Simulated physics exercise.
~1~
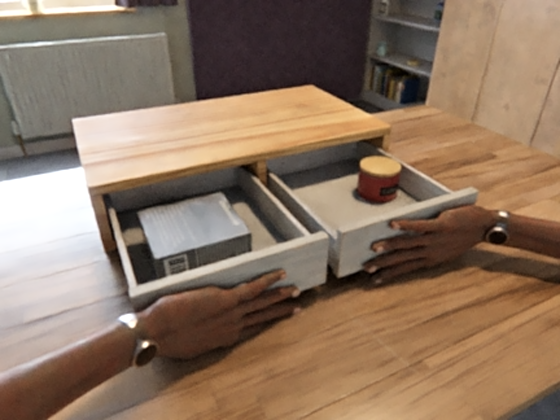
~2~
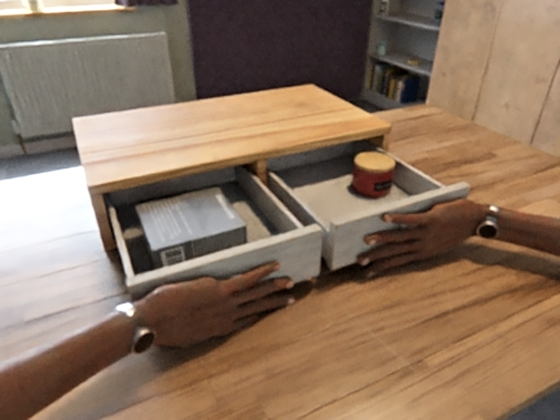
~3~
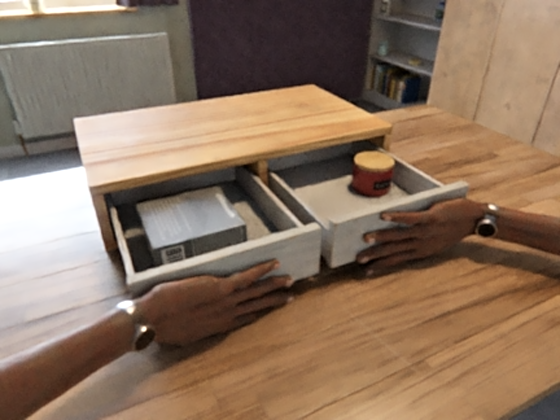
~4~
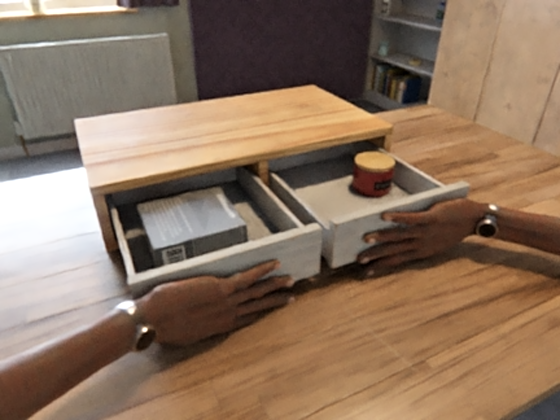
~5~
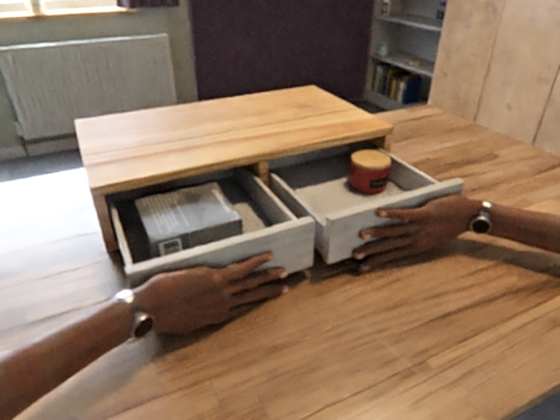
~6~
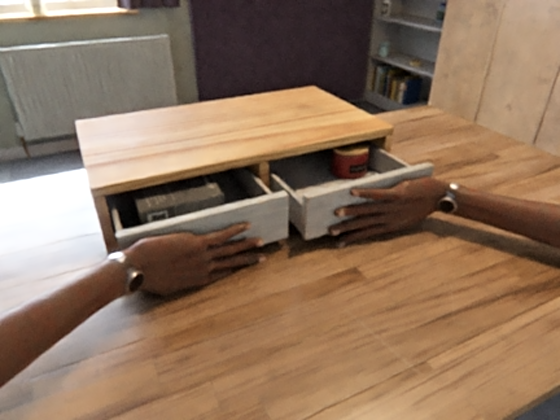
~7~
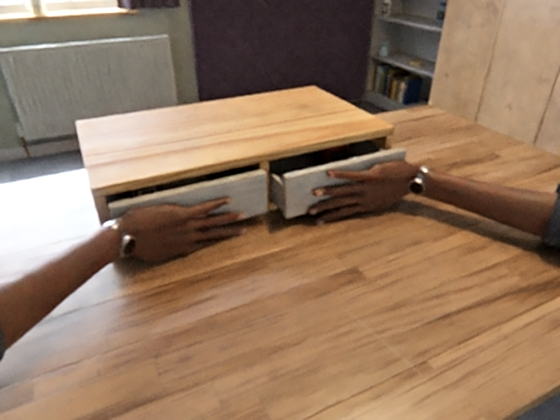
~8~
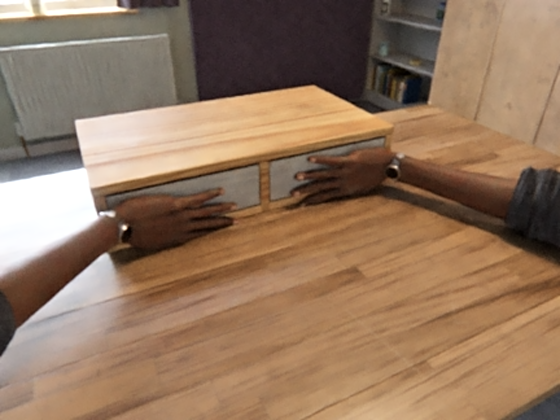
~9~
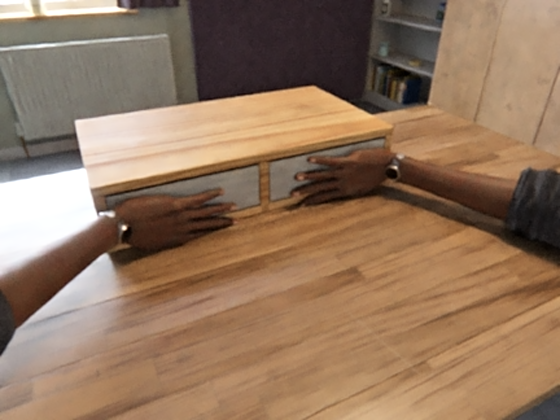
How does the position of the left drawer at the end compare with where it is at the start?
At the start the left drawer is pulled out towards the viewer, and by the end it is further back and a little to the left, shut inside the cabinet.
